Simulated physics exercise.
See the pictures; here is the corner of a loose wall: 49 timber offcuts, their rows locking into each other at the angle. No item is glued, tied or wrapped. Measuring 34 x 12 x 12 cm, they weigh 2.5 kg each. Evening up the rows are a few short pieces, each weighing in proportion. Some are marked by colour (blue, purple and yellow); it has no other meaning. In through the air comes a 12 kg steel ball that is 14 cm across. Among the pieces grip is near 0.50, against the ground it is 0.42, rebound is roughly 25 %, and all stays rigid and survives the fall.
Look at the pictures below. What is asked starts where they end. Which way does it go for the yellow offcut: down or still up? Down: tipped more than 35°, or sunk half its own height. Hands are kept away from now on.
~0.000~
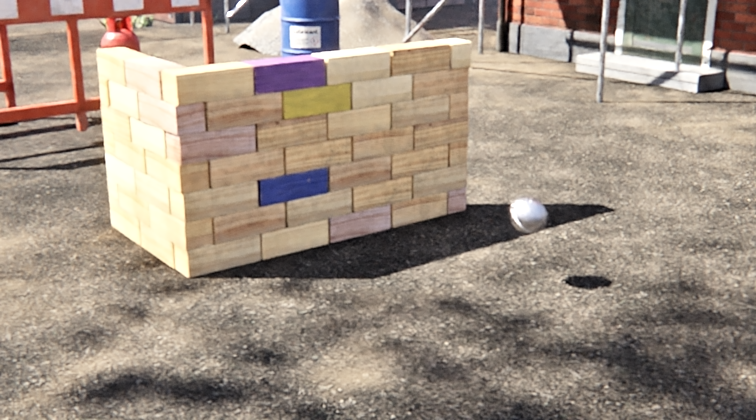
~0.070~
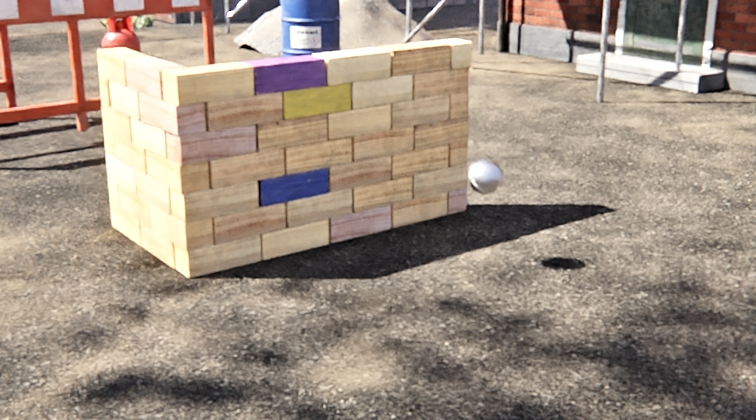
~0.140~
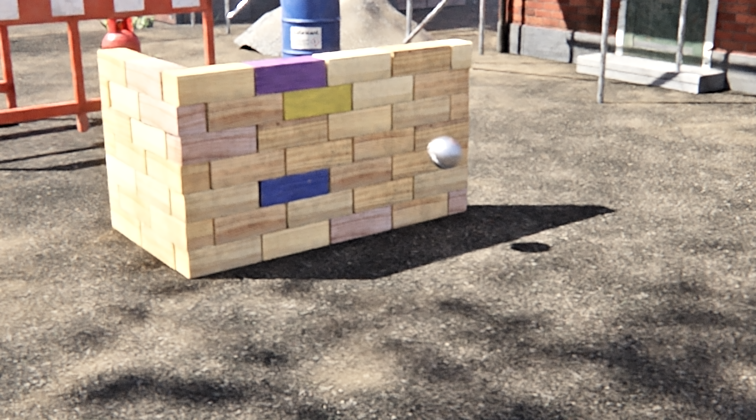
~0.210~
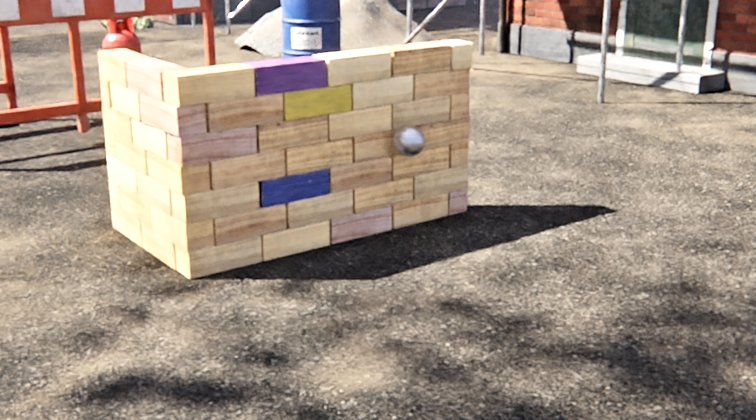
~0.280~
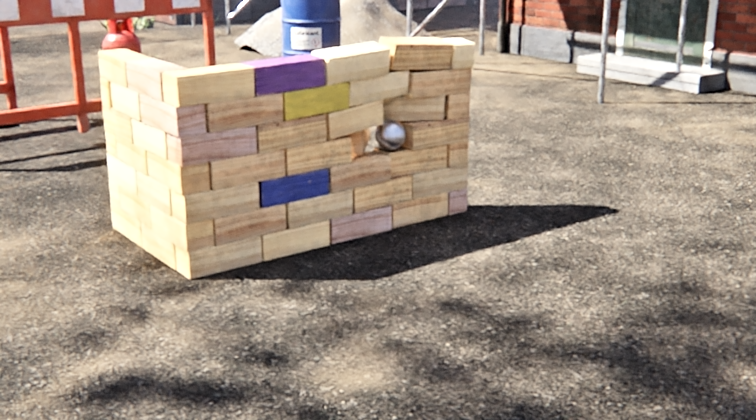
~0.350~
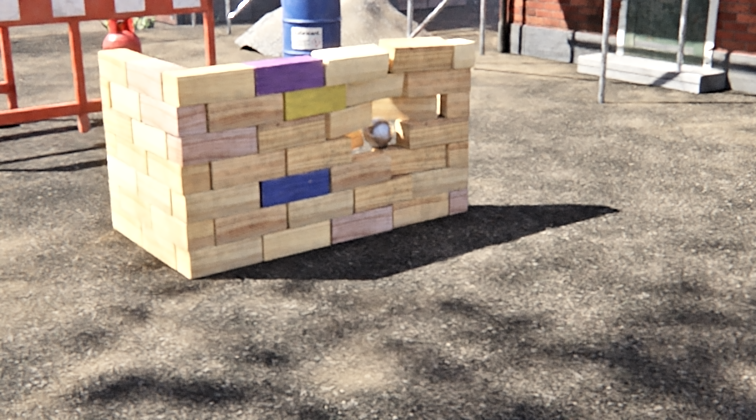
Down.
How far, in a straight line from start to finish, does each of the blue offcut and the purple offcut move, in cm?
Distance from start in cm - blue 0, purple 85.
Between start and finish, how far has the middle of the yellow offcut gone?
Roughly 66 cm.
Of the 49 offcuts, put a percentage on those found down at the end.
Somewhere near 25 in a hundred.
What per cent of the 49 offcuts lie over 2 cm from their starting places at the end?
It is 25 per cent.
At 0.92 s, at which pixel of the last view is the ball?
Estimated pixel: About (304, 169).
After 0.62 s, ball still moving; 2 of the 49 offcuts down; yellow offcut 10° from how it stood; purple offcut 7° from how it stood.
After 0.92 s, ball still moving; 11 of the 49 offcuts down; yellow offcut 30° from how it stood; purple offcut 20° from how it stood.
After 1.32 s, ball still moving; 13 of the 49 offcuts down; yellow offcut 63° from how it stood, 48 cm lower; purple offcut 52° from how it stood, 60 cm lower.
In the end (2.4 s), ball rolling away; 13 of the 49 offcuts down; yellow offcut 60 cm lower; purple offcut 72 cm lower; blue offcut unmoved. From the last view, middles, yellow offcut near (304, 212), purple offcut near (245, 212).
